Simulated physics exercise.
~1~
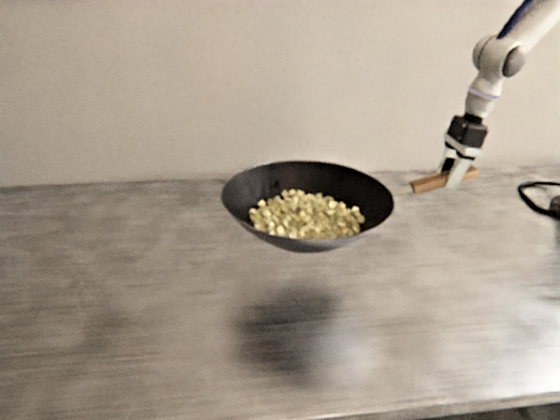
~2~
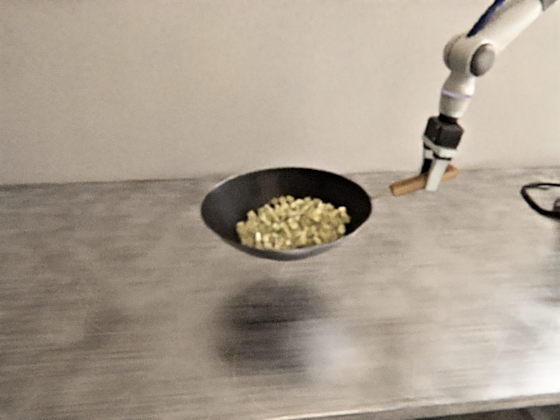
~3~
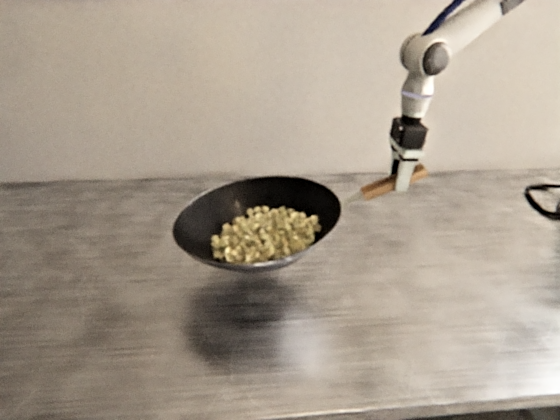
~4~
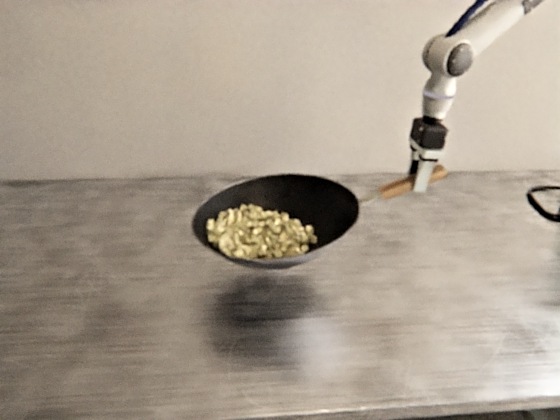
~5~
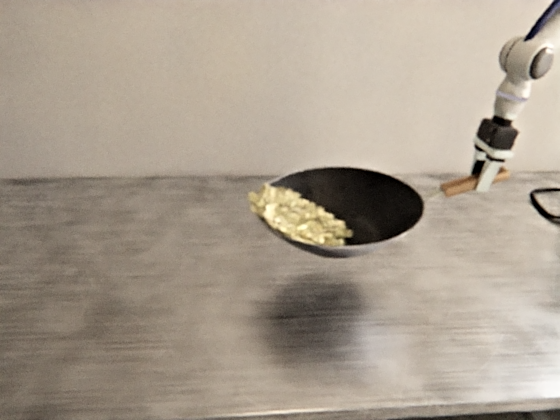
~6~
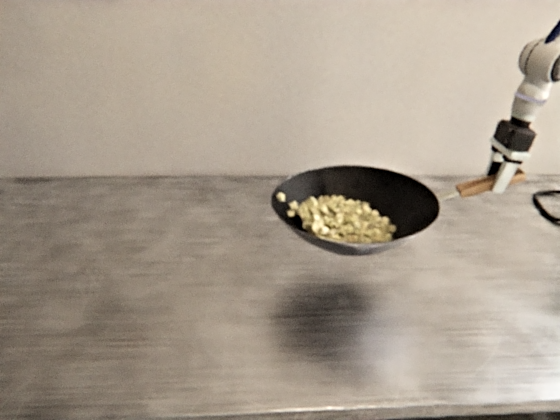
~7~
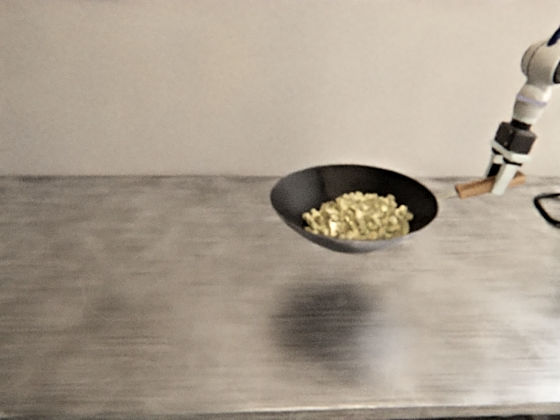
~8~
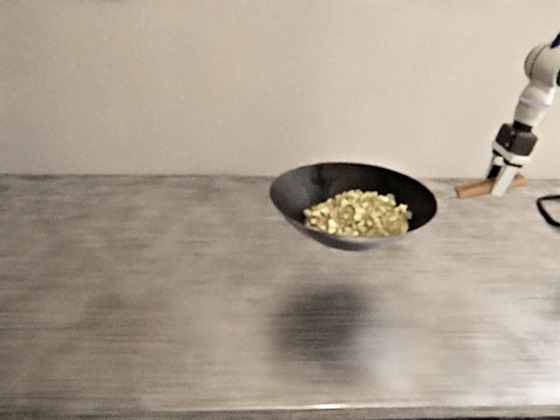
A black wok heaped with small pale yellow-green vegetable dice moves above a grey, streaky tabletop, seen from slightly above against a plain beige wall. A white robot arm with a black gripper holds its brown handle at the right, near a dark looped object at the table's edge. The arm carries the wok left, tilting it slightly, then swings it back to the right. The dice slide toward the left side and pile up at the rim, then tumble back inward as the wok slows. Finally the wok hangs nearly still and level, the dice gathered inside.
